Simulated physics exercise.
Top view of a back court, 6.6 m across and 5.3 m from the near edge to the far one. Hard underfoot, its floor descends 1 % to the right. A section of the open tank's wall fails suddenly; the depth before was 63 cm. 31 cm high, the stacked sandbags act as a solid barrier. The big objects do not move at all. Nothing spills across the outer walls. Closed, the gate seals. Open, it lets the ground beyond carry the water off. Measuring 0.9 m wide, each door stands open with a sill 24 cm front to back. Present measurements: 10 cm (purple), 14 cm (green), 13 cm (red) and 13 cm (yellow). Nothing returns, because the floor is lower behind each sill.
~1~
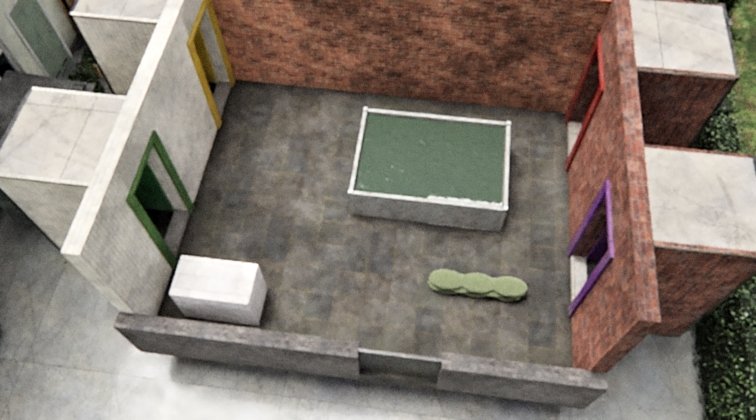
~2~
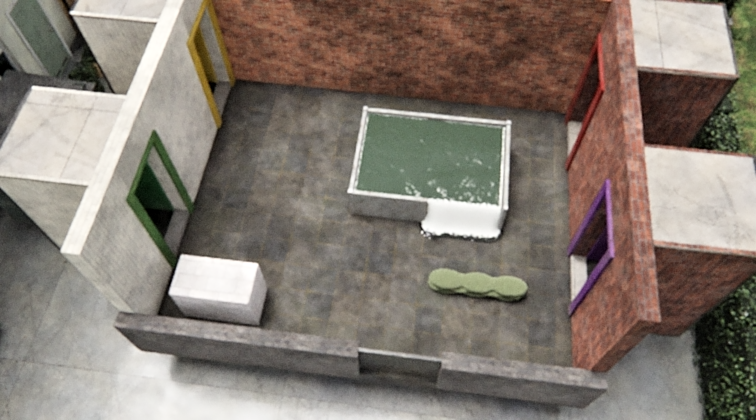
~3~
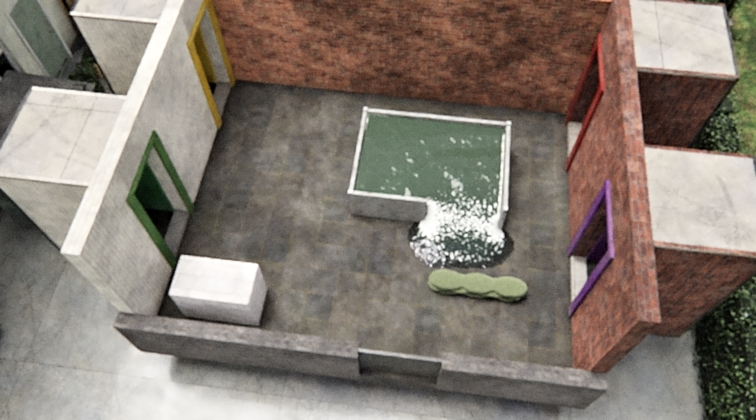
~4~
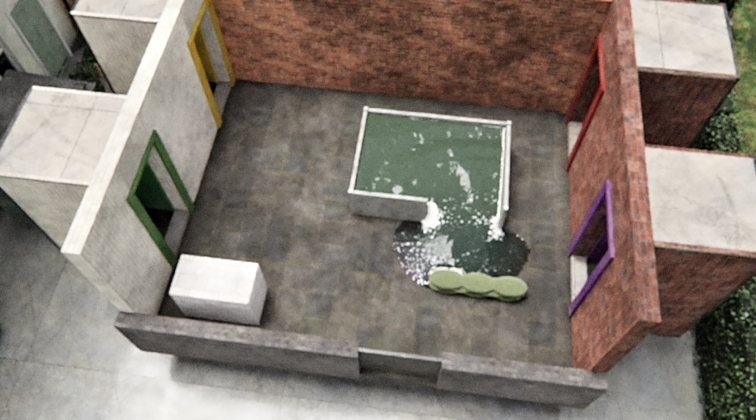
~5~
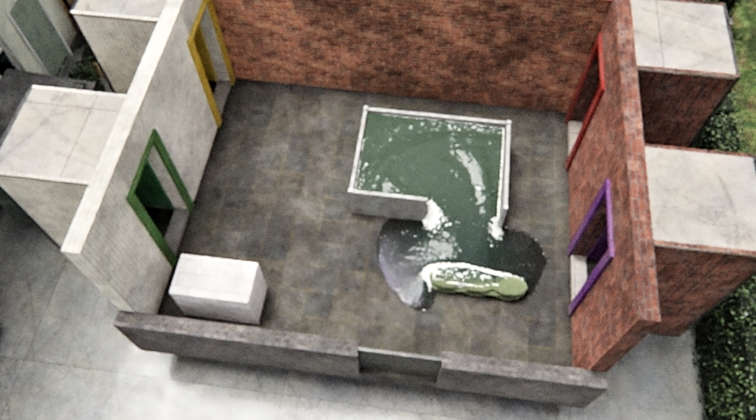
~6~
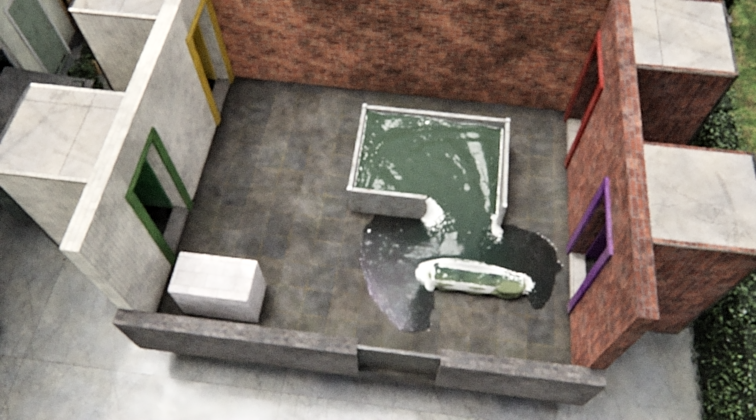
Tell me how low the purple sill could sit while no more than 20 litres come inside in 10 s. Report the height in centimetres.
At least 32 cm or so.
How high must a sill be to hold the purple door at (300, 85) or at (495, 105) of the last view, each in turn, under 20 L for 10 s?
Around 9.5 and 10.5 cm respectively.
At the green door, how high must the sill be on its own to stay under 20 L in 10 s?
Green: Roughly 7.0 cm.
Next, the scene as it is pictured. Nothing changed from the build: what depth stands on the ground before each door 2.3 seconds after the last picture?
Door by door, in centimetres - purple 22, green 0, red 3, yellow 0.
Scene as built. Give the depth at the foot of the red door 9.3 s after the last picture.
Depth: Near 8.5 cm.
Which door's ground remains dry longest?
It's the yellow door.
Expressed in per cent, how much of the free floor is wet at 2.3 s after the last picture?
I'd say near 55 percent.
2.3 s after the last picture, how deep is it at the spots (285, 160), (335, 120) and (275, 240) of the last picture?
Around 0 cm, 0 cm and 2 cm.
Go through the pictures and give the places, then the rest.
Still water, 63 cm deep, in the open tank at (432, 159); the purple door at (588, 256) is dry, in the first frame.
The front is at (427, 232), 0.2 m from the gap at (462, 218); 0.2 m2 of floor is wet, 63 cm left at the back, in the second frame.
Water pours out at (462, 219) and has run 0.8 m, to (435, 262); about 10 cm deep outside, 63 cm at the back, in the third frame.
The front is at (422, 280), 1.1 m from the gap at (462, 219); 1.8 m2 of floor is wet, 63 cm left at the back, in the fourth frame.
The front is at (416, 302), 1.6 m from the gap at (462, 218); 2.6 m2 of floor is wet, 58 cm left at the back, in the fifth frame.
The gap is at (461, 216), the front 2.0 m out at (408, 324); the back of the open tank holds 52 cm; 0.5 m in a straight line remain to the purple door at (586, 253), in the sixth frame.
Then, 0.7 s after the last picture water covers 25 % of the floor, deepest (48 cm) near (465, 272); 19 cm at the purple door, 24 litres in over its 10 cm sill.
Then, 2.3 s after the last picture water covers 55 % of the floor, deepest (32 cm) near (454, 271); 22 cm at the purple door, 285 litres in over its 10 cm sill.
Then, 9.3 s after the last picture water covers 95 % of the floor, deepest (12 cm) near (437, 122); 11 cm at the purple door, 503 litres in over its 10 cm sill.
At the purple door as built, the water peaked near 25 cm, 2.9 s after the last picture.
With a sill of 28.5 cm, 45 litres would have come in within the 10 s; with 39 cm, 2 litres. So under 20 litres takes about 32 cm.
